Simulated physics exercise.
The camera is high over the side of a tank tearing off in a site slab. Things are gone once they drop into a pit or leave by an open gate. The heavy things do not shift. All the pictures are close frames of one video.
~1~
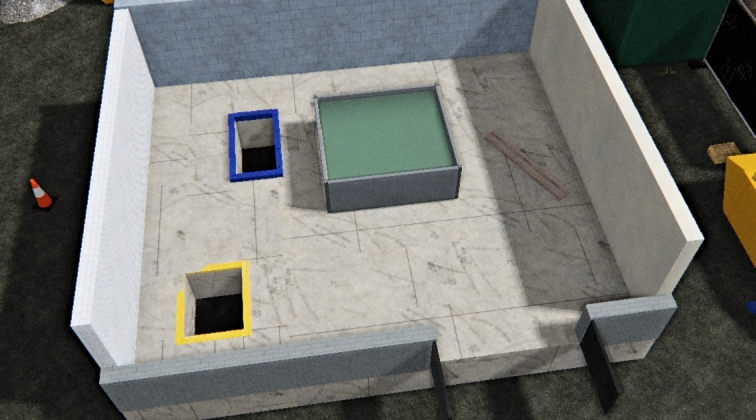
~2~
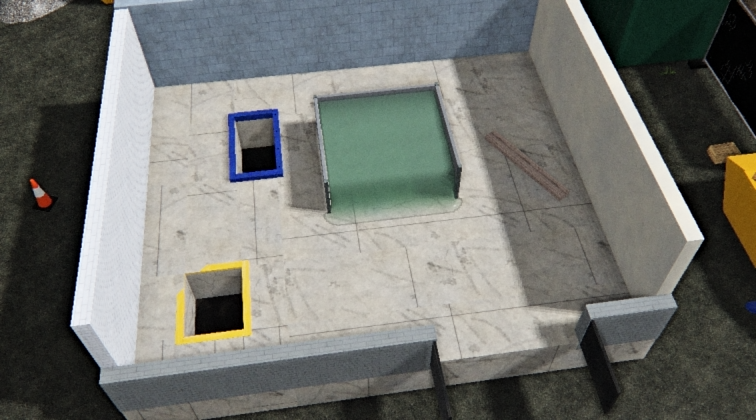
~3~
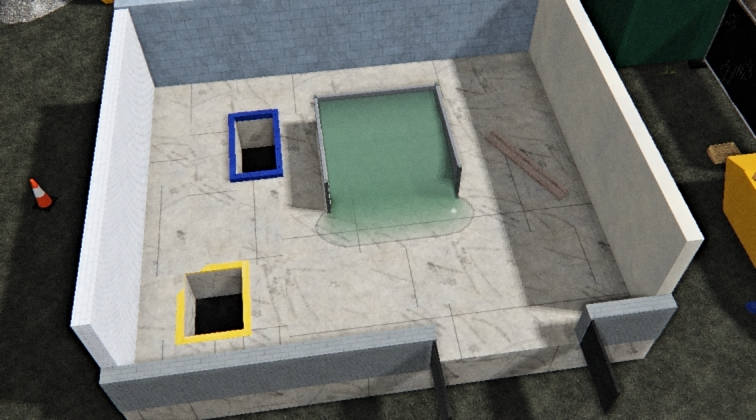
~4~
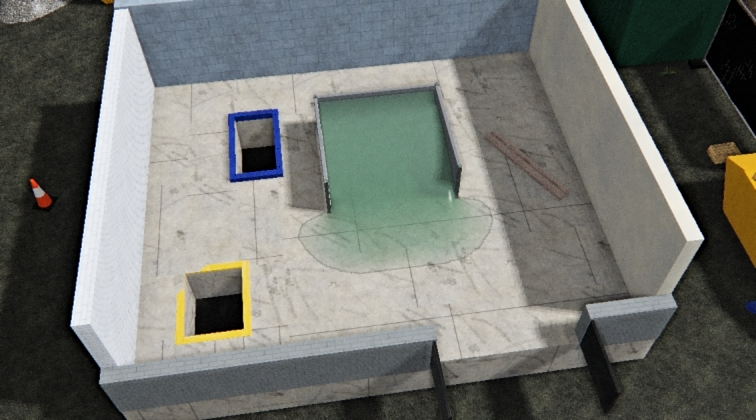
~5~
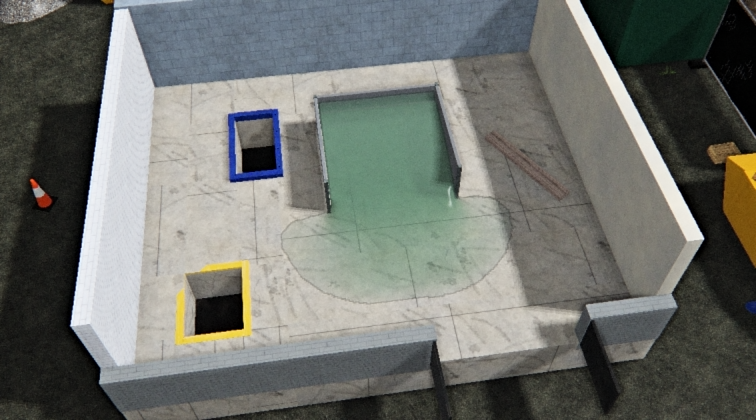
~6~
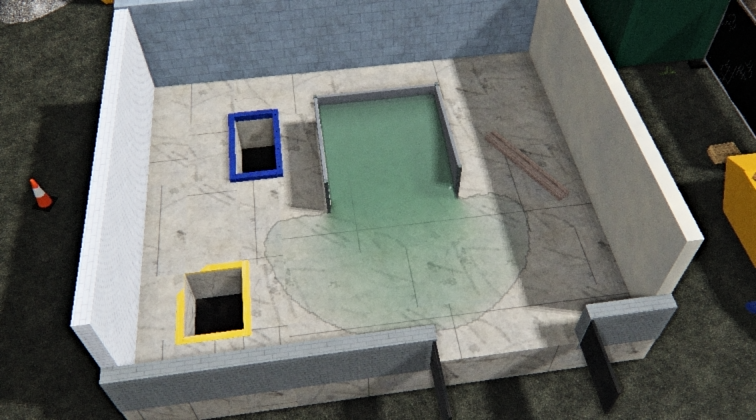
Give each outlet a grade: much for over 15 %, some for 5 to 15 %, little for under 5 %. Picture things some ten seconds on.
Grades: Gate - much, yellow pit - much, blue pit - little.
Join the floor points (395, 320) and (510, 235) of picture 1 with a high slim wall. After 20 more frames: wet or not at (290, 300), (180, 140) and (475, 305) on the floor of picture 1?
Result, listed order: Spot 1 reached by the flood, spot 2 kept clear of the flood, spot 3 reached by the flood.
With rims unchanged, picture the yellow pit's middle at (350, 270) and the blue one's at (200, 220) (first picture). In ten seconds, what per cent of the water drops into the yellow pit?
Out of every hundred parts, the yellow pit gets 35.
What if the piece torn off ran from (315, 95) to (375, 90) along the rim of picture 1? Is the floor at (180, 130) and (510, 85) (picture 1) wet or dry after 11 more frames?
The first would be drenched and the second drenched.
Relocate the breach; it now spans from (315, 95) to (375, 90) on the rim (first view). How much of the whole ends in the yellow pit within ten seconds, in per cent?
Near 14 per cent for yellow.
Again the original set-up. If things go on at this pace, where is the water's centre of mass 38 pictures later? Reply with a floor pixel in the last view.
It is around (377, 248).
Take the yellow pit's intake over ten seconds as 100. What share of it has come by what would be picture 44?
Roughly 75 per cent.
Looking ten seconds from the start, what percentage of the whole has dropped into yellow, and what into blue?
Roughly 20 per cent, then 0 per cent.
A moment on, water covers 30 % of the floor; the gate 4 %, the yellow pit 0 %, the blue pit 0 %.
Next, water covers 35 % of the floor; the gate 15 %, the yellow pit 1 %, the blue pit 0 %.
Then, water covers 40 % of the floor; the gate 28 %, the yellow pit 6 %, the blue pit 0 %.
Later, water covers 70 % of the floor; the gate 39 %, the yellow pit 15 %, the blue pit 0 %.
In the end, water covers 80 % of the floor; the gate 44 %, the yellow pit 21 %, the blue pit 0 %.
